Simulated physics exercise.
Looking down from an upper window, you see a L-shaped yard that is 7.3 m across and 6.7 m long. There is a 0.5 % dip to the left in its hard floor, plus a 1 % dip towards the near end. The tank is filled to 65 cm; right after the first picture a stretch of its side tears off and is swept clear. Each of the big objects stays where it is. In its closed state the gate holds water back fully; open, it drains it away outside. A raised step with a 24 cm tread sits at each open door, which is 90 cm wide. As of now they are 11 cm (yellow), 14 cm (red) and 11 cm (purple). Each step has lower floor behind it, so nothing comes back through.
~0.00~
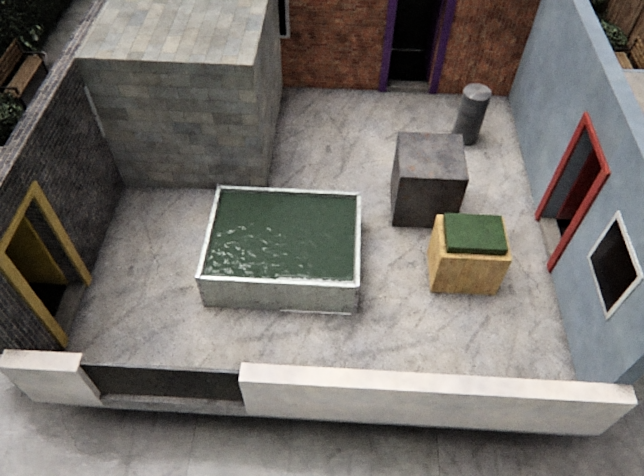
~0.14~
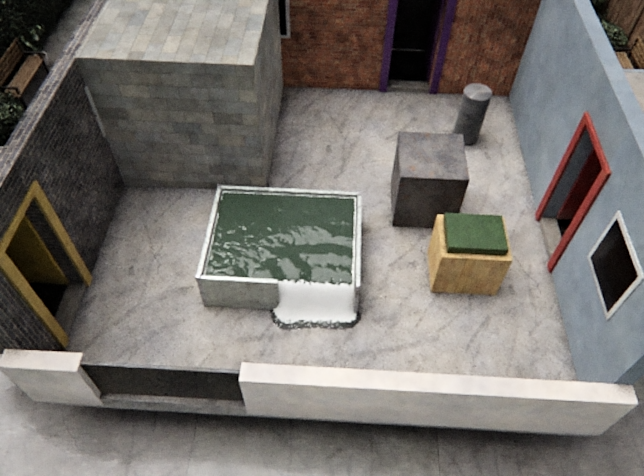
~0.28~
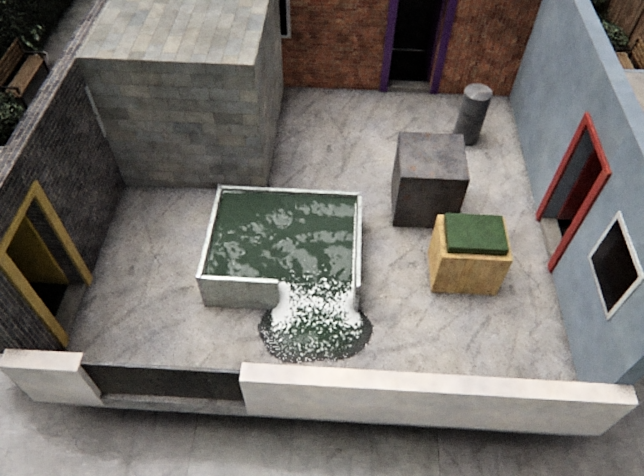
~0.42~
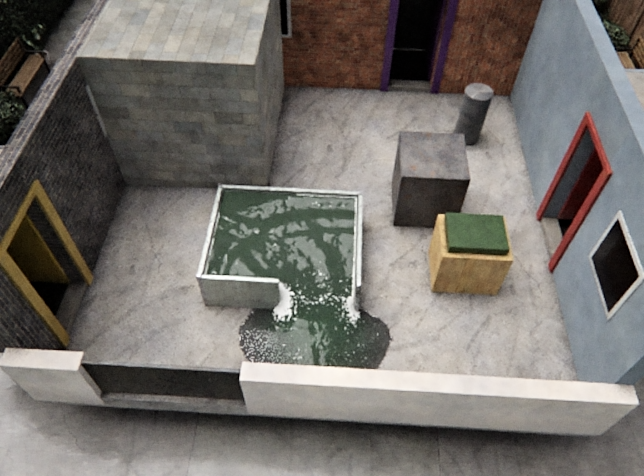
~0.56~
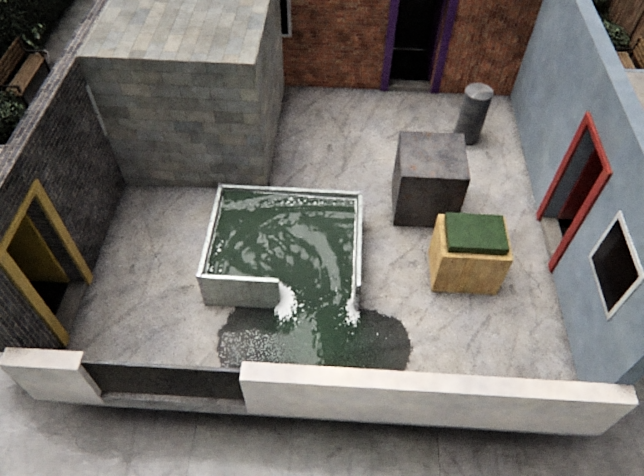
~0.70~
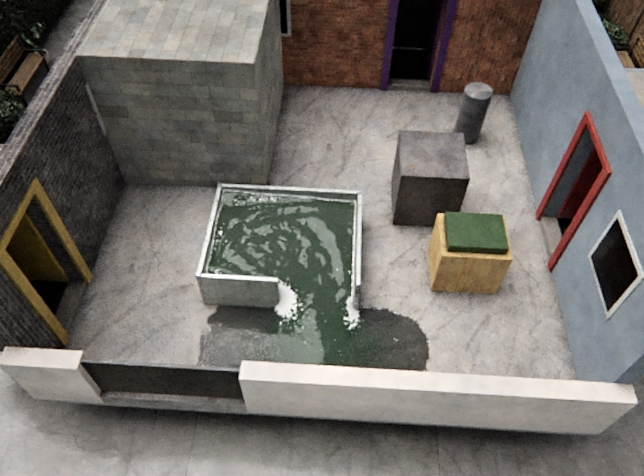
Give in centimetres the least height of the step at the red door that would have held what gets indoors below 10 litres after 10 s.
6 cm.
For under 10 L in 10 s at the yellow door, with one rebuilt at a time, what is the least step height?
For yellow: Close to 16 cm.
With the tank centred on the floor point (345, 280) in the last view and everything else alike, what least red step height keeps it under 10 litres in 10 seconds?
Then roughly 7.5 cm.
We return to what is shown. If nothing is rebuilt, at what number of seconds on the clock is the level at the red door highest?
That happens close to 3.2 s on the clock.
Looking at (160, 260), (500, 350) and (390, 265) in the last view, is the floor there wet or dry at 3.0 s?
One after another they are soaked, soaked, then bone dry.
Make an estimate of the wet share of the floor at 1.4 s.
15 %.
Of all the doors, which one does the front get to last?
Last in line is the purple one.
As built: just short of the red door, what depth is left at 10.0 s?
About 5.5 centimetres.
After 1.4 s water covers 15 % of the floor, deepest (46 cm) near (325, 393); it has not reached the red door.
After 3.0 s water covers 40 % of the floor, deepest (29 cm) near (312, 392); 8 cm at the red door, 0 litres in over its 14 cm step.
After 10.0 s water covers 100 % of the floor, deepest (12 cm) near (181, 384); 5 cm at the red door, 0 litres in over its 14 cm step.
At the red door as built, the water arrived by 2.6 s and peaked near 9 cm at 3.2 s.
Run again over the same 10 s with other heights there, 19 litres in over 5 cm, 6 litres over 6.5 cm. The limit of 10 litres is kept from about 6 cm up.
